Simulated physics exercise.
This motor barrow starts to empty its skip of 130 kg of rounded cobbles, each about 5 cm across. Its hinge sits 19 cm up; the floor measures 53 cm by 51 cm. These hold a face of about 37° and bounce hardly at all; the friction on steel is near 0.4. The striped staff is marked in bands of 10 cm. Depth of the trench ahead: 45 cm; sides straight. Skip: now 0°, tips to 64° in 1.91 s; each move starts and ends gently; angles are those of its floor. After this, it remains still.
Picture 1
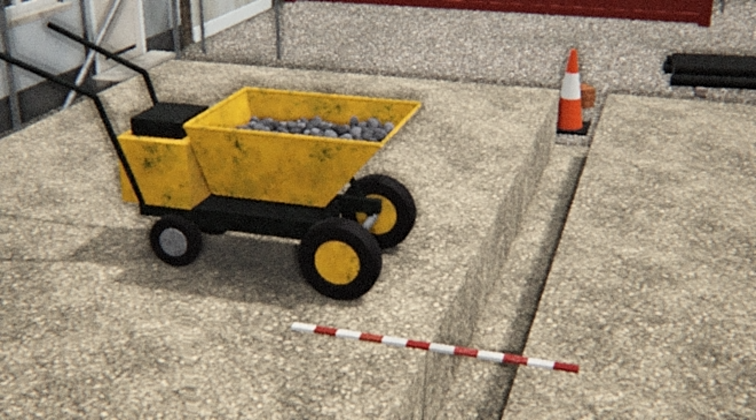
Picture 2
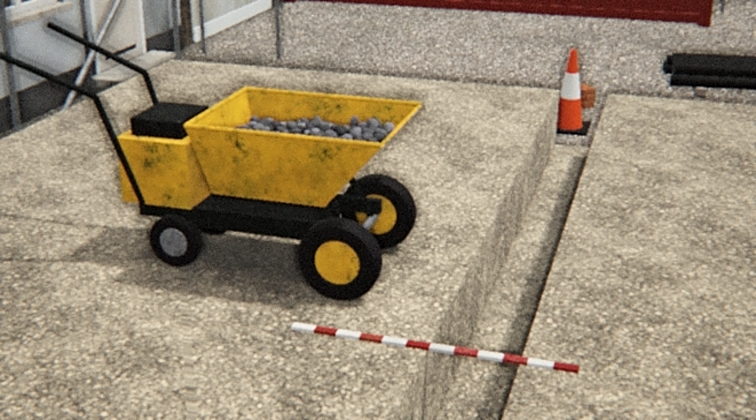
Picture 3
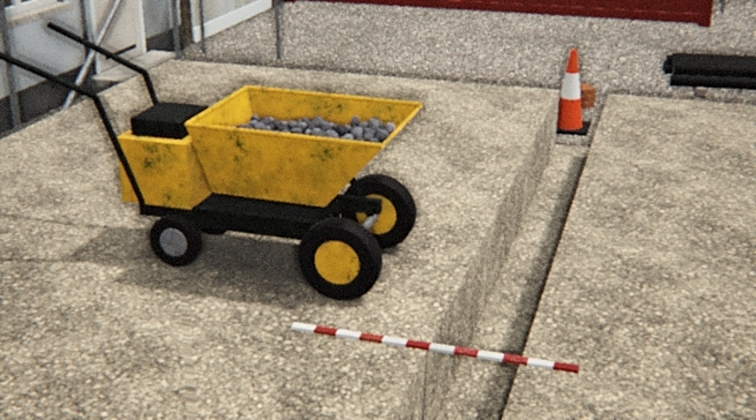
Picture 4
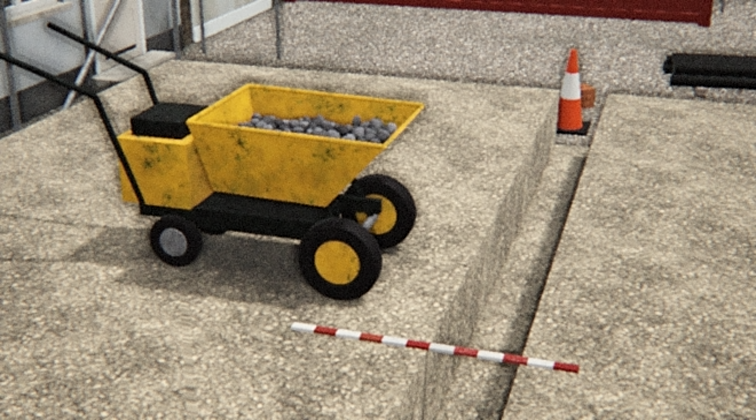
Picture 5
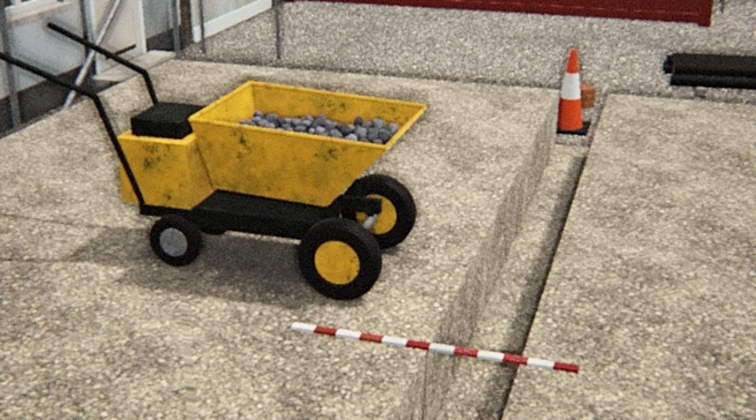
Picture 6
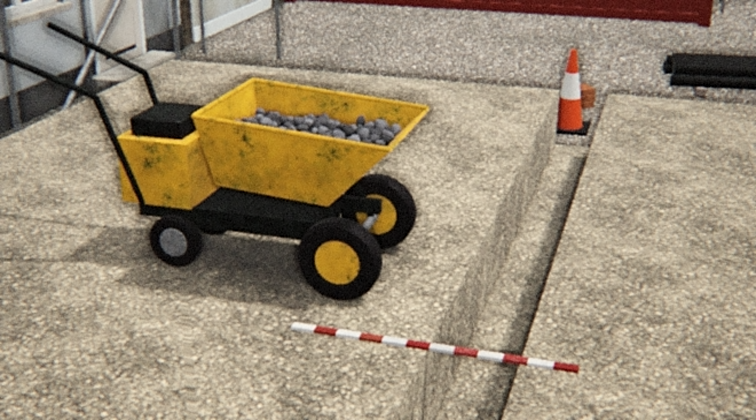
In this clip, a yellow motor barrow loaded with grey rounded stones stands beside a narrow trench, near a red-and-white striped pole and a traffic cone; its wheels stay still while the skip tilts very slightly forward to the right.
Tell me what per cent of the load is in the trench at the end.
Some 87 per cent.
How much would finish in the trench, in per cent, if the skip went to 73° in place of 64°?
It would come to about 85 percent.
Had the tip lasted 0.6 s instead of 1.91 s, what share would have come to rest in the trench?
Close to 55 percent, then.
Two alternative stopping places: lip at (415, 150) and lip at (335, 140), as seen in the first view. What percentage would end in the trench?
That gives roughly 55 per cent and roughly 100 per cent.
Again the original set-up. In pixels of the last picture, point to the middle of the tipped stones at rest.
Around (510, 359).
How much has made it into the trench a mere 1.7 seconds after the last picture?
About 30 per cent by then.
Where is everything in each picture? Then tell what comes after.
The skip is at 0°, its lip at (381, 146); the top of the load is at (326, 127), in the first picture.
The skip is at 0°, its lip at (381, 146); the top of the load is at (318, 127), in the second picture.
The skip is at 1°, its lip at (382, 146); the top of the load is at (319, 127), in the third picture.
The skip is at 2°, its lip at (384, 147); the top of the load is at (318, 126), in the fourth picture.
Lip at (387, 149), floor tilted 3°, highest stones at (312, 125), in the fifth picture.
Lip at (390, 150), floor tilted 4°, highest stones at (310, 124), in the sixth picture.
Then, 1.1 s after the last picture the floor is at 54°, 100 % in the skip; the foremost stones are at (460, 210).
Then, 1.7 s after the last picture the floor is at 64°, 68 % in the skip, 28 % in the trench, 4 % past the trench; the foremost stones are at (571, 301).
Then, 2.1 s after the last picture the floor is at 64°, 41 % in the skip, 47 % in the trench, 11 % past the trench; the foremost stones are at (644, 309).
Then, 4.0 s after the last picture the floor is at 64°, 0 % in the skip, 87 % in the trench, 13 % past the trench; the foremost stones are at (681, 329).
